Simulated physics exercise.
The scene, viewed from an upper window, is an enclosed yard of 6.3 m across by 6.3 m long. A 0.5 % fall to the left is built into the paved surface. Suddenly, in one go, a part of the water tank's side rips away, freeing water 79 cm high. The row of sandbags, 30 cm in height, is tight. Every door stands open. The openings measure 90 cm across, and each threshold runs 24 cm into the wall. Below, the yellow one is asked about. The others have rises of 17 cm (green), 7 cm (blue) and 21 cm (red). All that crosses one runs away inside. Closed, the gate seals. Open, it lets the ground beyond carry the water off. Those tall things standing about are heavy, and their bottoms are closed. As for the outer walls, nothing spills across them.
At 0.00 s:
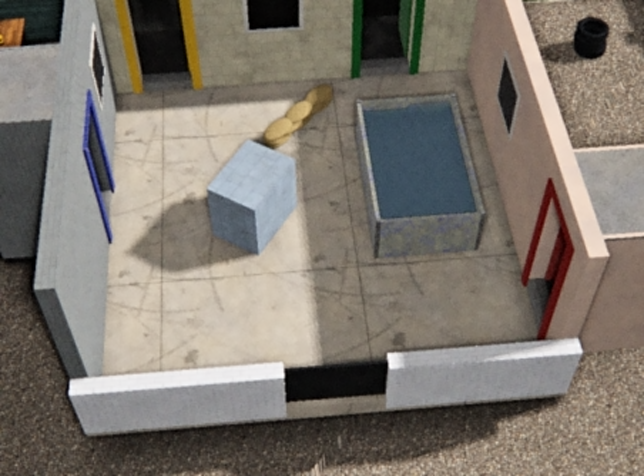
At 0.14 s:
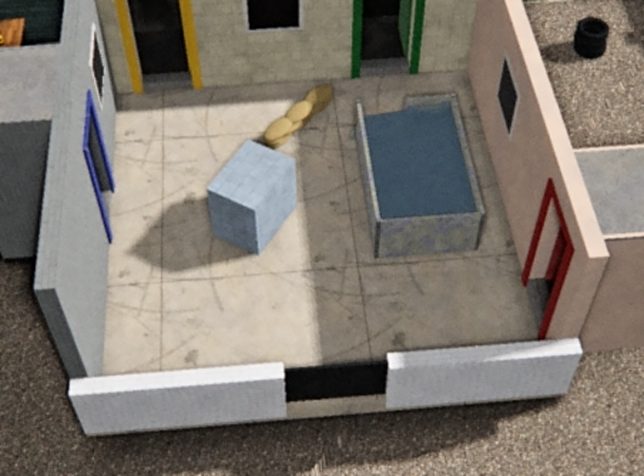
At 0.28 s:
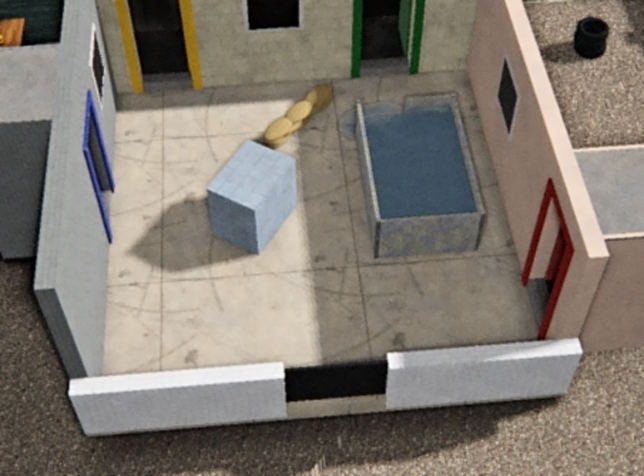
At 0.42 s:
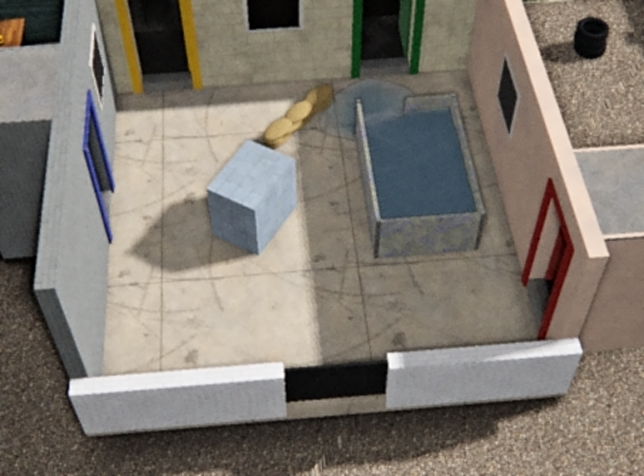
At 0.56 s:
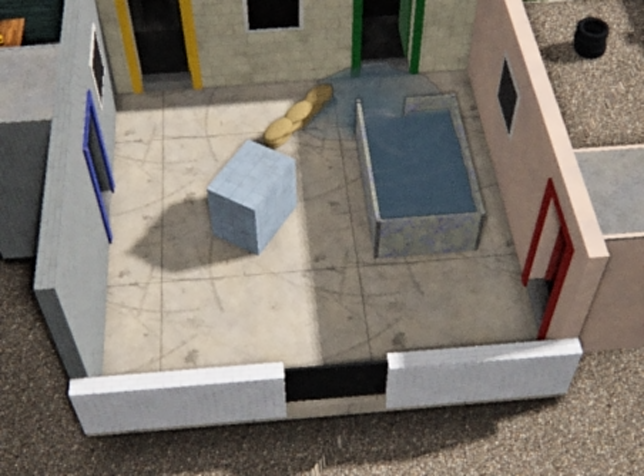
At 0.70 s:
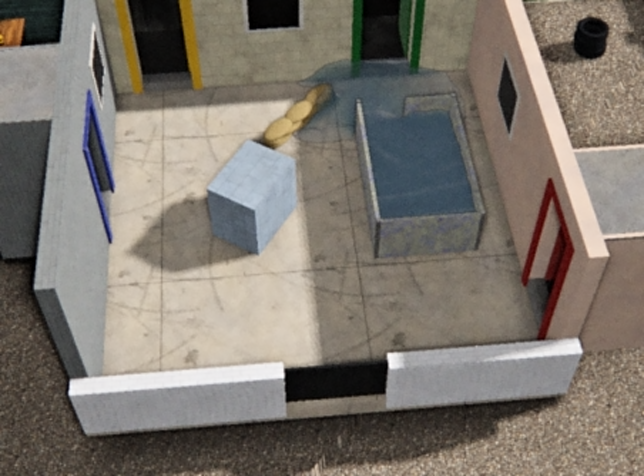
Water poured out through a gap in the far side of the blue-filled tank in a walled yard, then spread across the paving around the green doorway and the sandbags, while the pale block stayed still.
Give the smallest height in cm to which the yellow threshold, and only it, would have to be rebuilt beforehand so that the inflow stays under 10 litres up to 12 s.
Roughly 6.5 cm.
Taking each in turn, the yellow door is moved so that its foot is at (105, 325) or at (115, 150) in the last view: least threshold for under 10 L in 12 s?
About 9.0 and 12.0 cm.
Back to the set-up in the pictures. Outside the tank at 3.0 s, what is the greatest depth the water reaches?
32 cm.
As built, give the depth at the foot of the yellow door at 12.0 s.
Depth: Near 6.0 cm.
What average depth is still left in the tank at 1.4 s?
About 57 cm.
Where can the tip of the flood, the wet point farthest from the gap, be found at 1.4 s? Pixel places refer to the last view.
Around (199, 94).
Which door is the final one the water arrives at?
That would be the red door.
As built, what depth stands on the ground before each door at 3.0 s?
Centimetres: Yellow = 3, green = 30, blue = 4, red = 0.
After 1.4 s water covers 15 % of the floor, deepest (47 cm) near (350, 83); it has not reached the yellow door.
After 3.0 s water covers 45 % of the floor, deepest (32 cm) near (350, 83); 3 cm at the yellow door, 0 litres in over its 18 cm threshold.
After 12.0 s water covers 95 % of the floor, deepest (12 cm) near (110, 253); 6 cm at the yellow door, 0 litres in over its 18 cm threshold.
At the yellow door as built, the water arrived by 1.6 s and peaked near 7 cm at 10.2 s.
With a threshold of 6 cm, 14 litres would have come in within the 12 s; with 8 cm, 4 litres. So under 10 litres takes about 6.5 cm.
